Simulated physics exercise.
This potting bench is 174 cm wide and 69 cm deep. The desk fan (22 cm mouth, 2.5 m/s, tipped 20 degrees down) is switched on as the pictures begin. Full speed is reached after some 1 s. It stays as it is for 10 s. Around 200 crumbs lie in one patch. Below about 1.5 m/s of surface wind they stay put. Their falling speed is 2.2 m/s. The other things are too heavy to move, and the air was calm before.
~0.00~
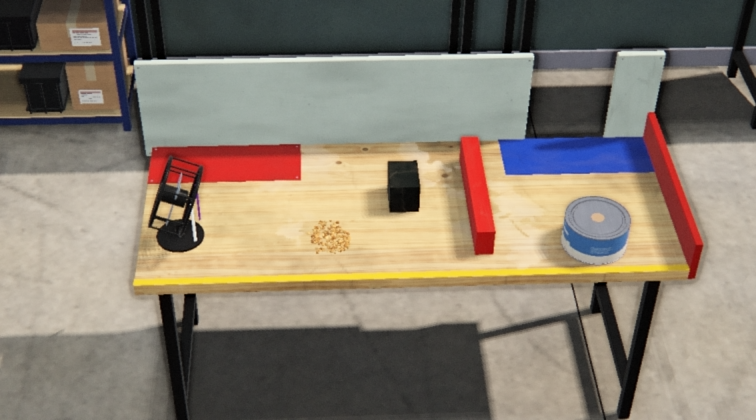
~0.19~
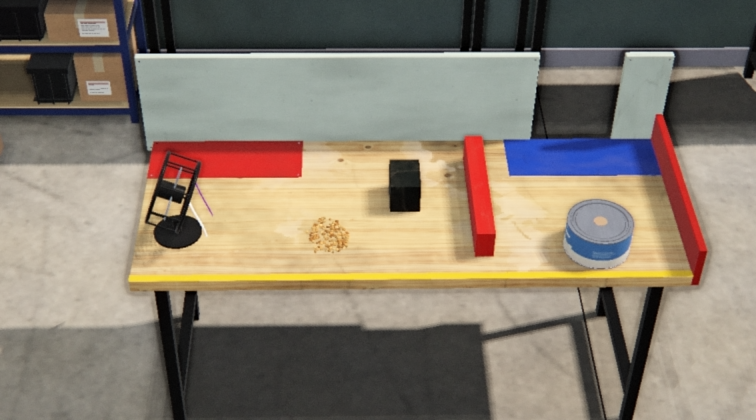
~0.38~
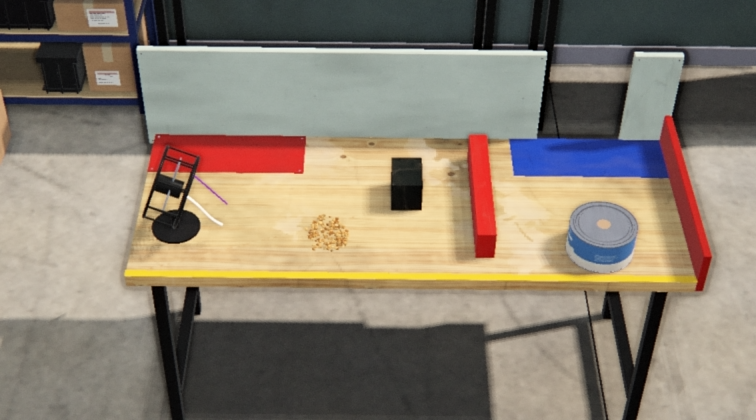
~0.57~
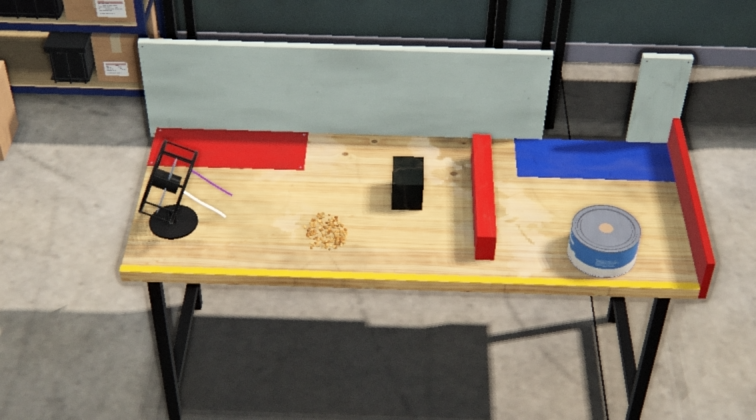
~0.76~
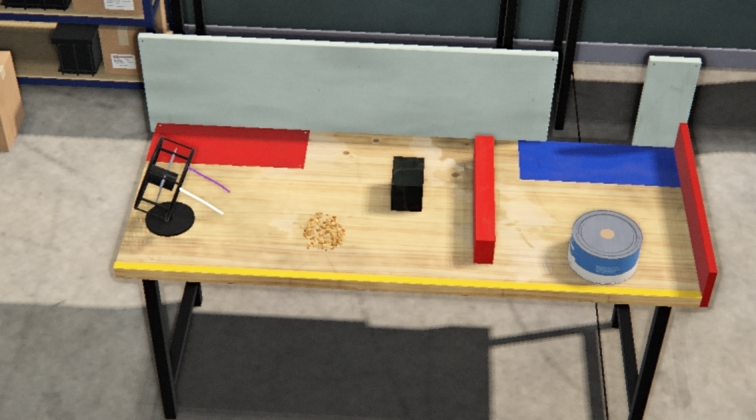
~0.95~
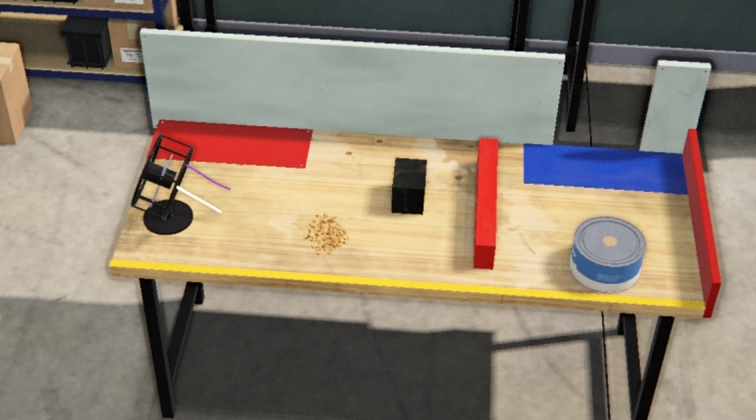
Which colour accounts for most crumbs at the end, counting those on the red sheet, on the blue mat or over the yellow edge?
It is yellow that takes the most.
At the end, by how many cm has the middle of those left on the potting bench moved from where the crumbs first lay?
Roughly 45 cm.
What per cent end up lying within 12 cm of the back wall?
Some 15 per cent.
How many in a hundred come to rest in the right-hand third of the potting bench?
Near 10 %.
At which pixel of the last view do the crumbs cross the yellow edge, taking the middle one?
Around (468, 292).
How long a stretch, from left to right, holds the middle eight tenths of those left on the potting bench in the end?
Roughly 20 cm.
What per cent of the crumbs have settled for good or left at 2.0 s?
Near 50 %.
After 2.0 s, 34 % are over the yellow edge, 0 % on the red sheet and 1 % on the blue mat; the middle of those still in play is near (476, 241); 50 % have settled or left.
After 3.2 s, 36 % are over the yellow edge, 0 % on the red sheet and 4 % on the blue mat; the middle of those still in play is near (476, 241); 56 % have settled or left.
After 5.5 s, 40 % are over the yellow edge, 0 % on the red sheet and 6 % on the blue mat; the middle of those still in play is near (476, 241); 65 % have settled or left.
After 10.0 s, at the end, 46 % are over the yellow edge, 0 % on the red sheet and 9 % on the blue mat; the middle of those still in play is near (476, 238).
